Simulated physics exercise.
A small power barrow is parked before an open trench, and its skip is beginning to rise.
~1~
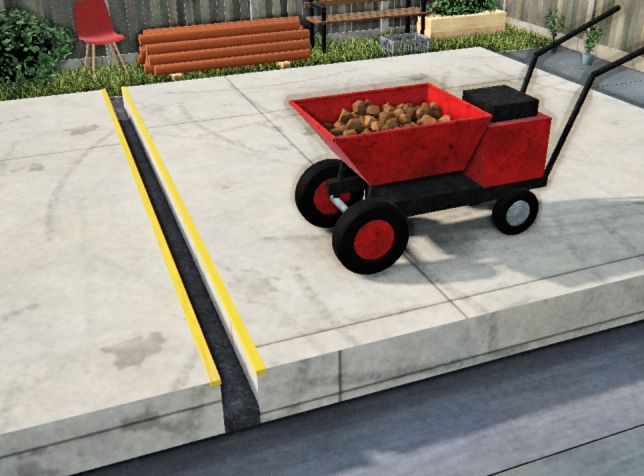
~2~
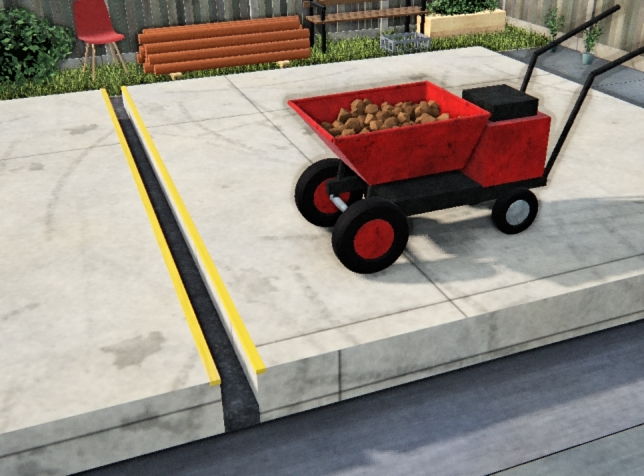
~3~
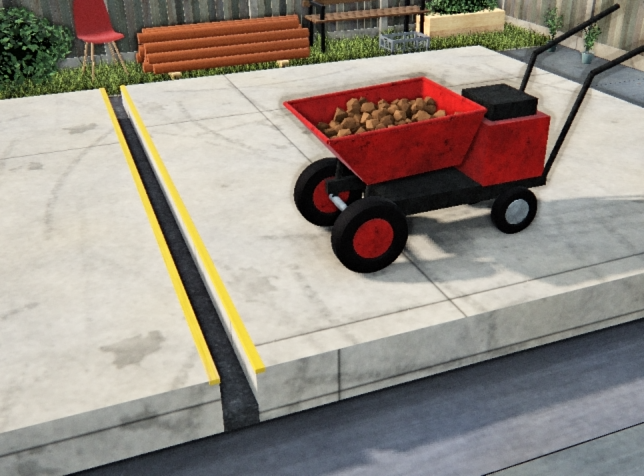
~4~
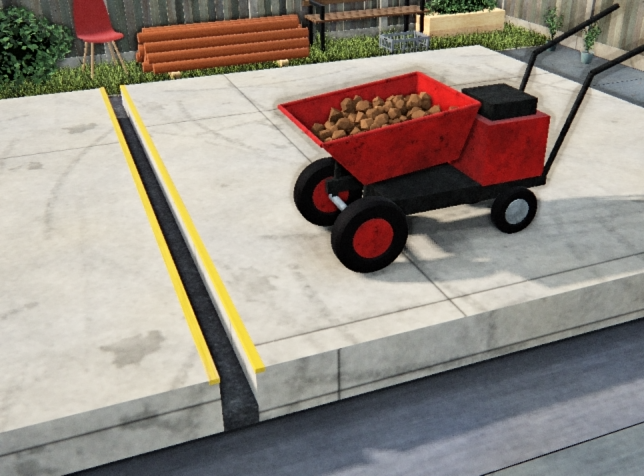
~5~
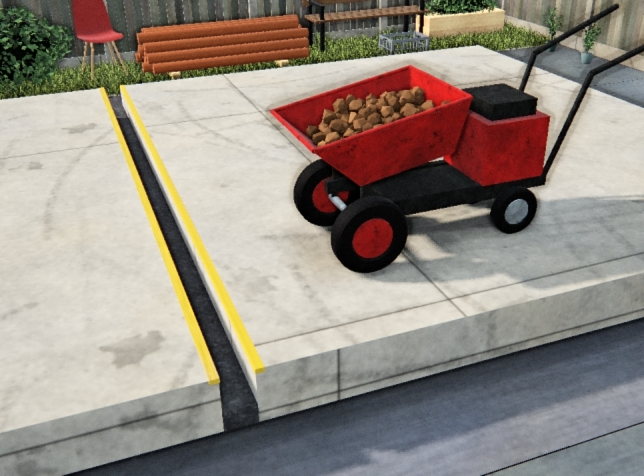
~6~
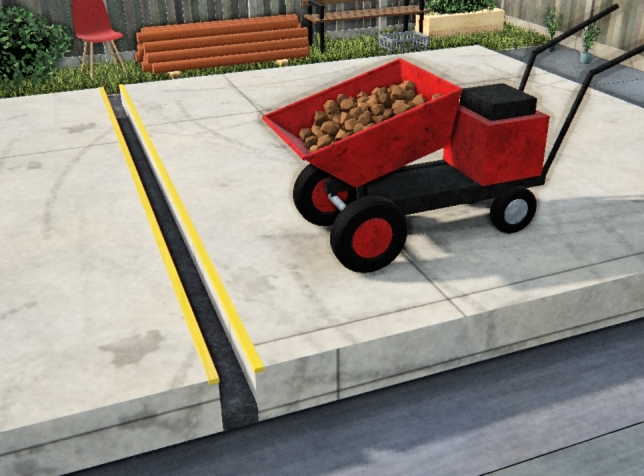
A red power barrow loaded with brown clods stands on a pale concrete slab in a fenced yard, seen from slightly above and to one side. Its black handles rise at the right, a narrow dark trench edged in yellow lies to the left, and orange-brown logs and a red chair sit behind. The skip, level at first, slowly tilts forward to the left while the wheels and camera stay still.
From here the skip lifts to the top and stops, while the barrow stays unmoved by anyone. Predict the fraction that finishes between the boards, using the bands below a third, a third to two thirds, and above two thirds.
Most likely a third to two thirds lands in the trench.
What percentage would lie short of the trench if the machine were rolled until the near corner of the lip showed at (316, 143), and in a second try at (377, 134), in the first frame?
10 % then 60 %.
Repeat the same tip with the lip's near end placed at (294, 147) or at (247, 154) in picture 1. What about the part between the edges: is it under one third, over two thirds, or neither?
In the first case one to two thirds, in the second case under a third.
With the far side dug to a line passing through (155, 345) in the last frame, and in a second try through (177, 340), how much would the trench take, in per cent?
The first try comes to close to 60 per cent, the next to 60 per cent.
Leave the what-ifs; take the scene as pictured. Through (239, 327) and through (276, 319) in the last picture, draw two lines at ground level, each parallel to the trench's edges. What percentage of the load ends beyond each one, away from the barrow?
Close to 60 and 80 per cent respectively.
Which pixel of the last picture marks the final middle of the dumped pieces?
Around (199, 271), give or take.
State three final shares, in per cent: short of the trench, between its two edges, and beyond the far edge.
Roughly: Short 25, between 45, beyond 10 per cent.
Soon, skip tipped steeply; all in the skip.
A while on, skip tipped right over; most in the skip; a small part short of the trench; a small part in or heaped over the trench; a stray few falling.
Towards the end, skip tipped right over; about a quarter in the skip; about a quarter short of the trench; about half in or heaped over the trench; a small part beyond it.
Finally, skip tipped right over; about a quarter in the skip; about a quarter short of the trench; about half in or heaped over the trench; a small part beyond it.
